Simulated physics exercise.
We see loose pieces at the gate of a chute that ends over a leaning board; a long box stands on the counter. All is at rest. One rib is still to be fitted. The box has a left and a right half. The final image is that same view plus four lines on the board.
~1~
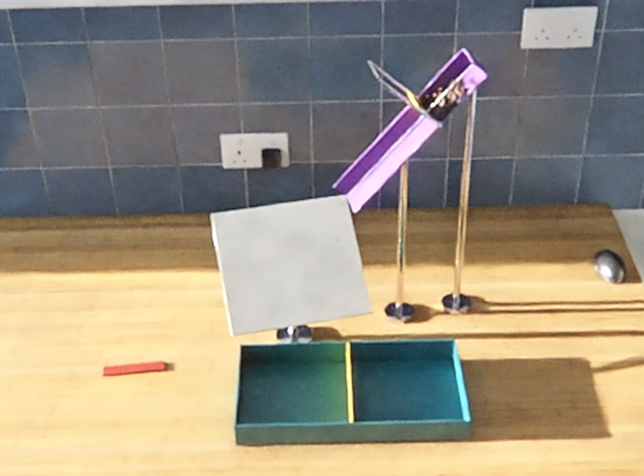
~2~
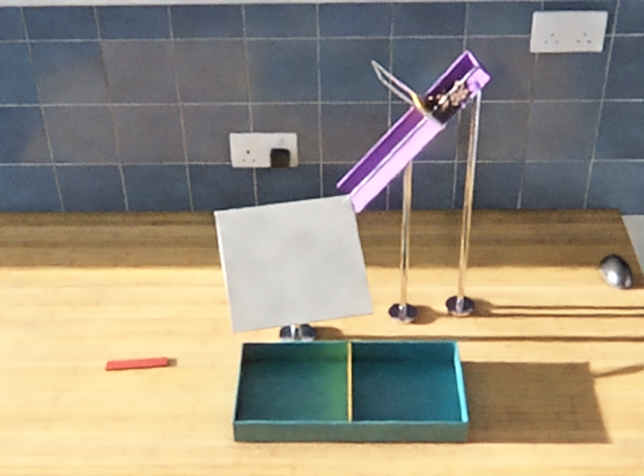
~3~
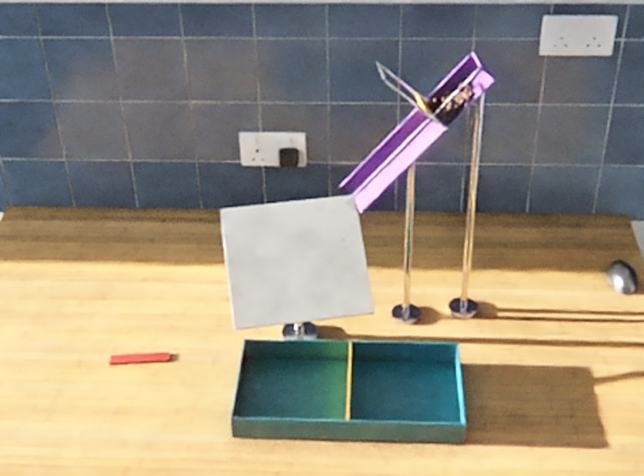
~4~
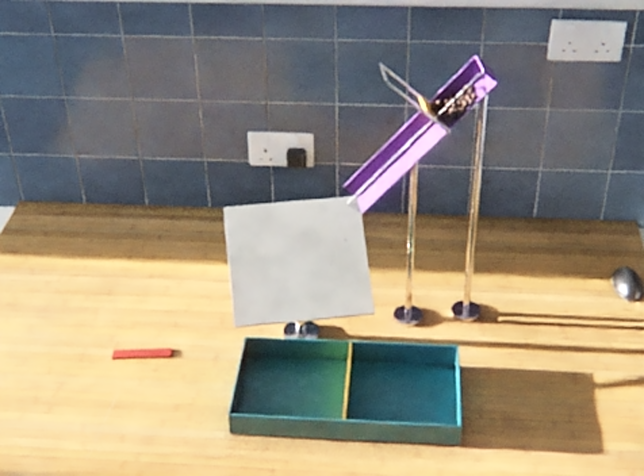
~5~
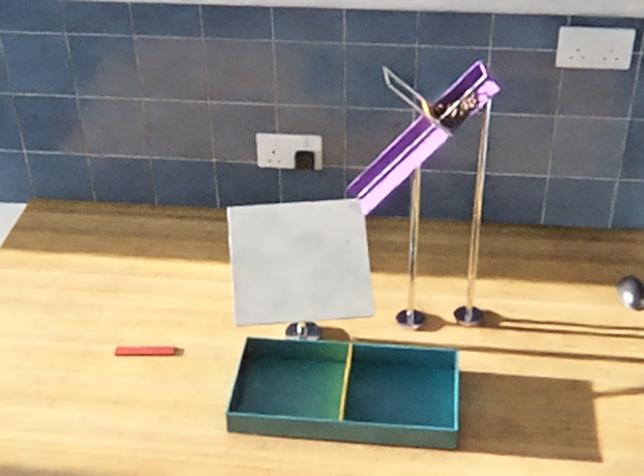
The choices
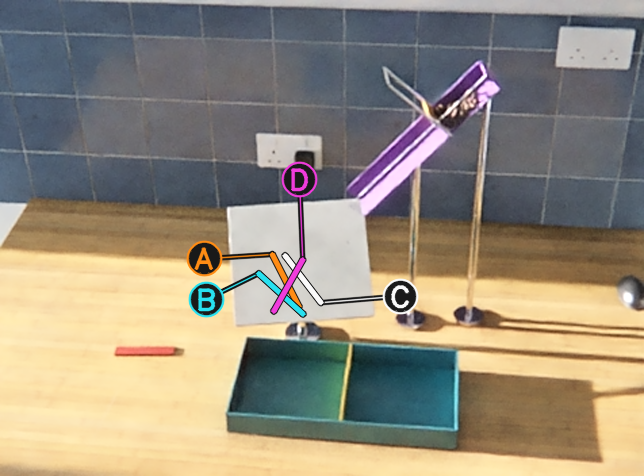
The video shows a purple chute on thin stands holding small dark pieces behind its gate, above a tilted grey board and a two-part teal box on a wooden counter; nothing moves while the view shifts slightly.
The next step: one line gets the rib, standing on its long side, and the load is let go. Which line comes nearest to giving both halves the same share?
Line C does it best.
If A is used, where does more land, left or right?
Left.
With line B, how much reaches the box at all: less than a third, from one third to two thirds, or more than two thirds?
Line B gives more than two thirds.
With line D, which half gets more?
The left half.
On the marked copy, line A from (272, 254) to (298, 306); line B from (258, 273) to (303, 314); line C from (285, 255) to (320, 302); line D from (302, 259) to (273, 311).
For line A, of what is caught, all but a few in the left half, a small share in the right.
For line B, of what is caught, all but a few in the left half, a small share in the right.
For line C, of what is caught, close to a third in the left half, close to two thirds in the right.
For line D, of what is caught, all but a few in the left half, only a few in the right.
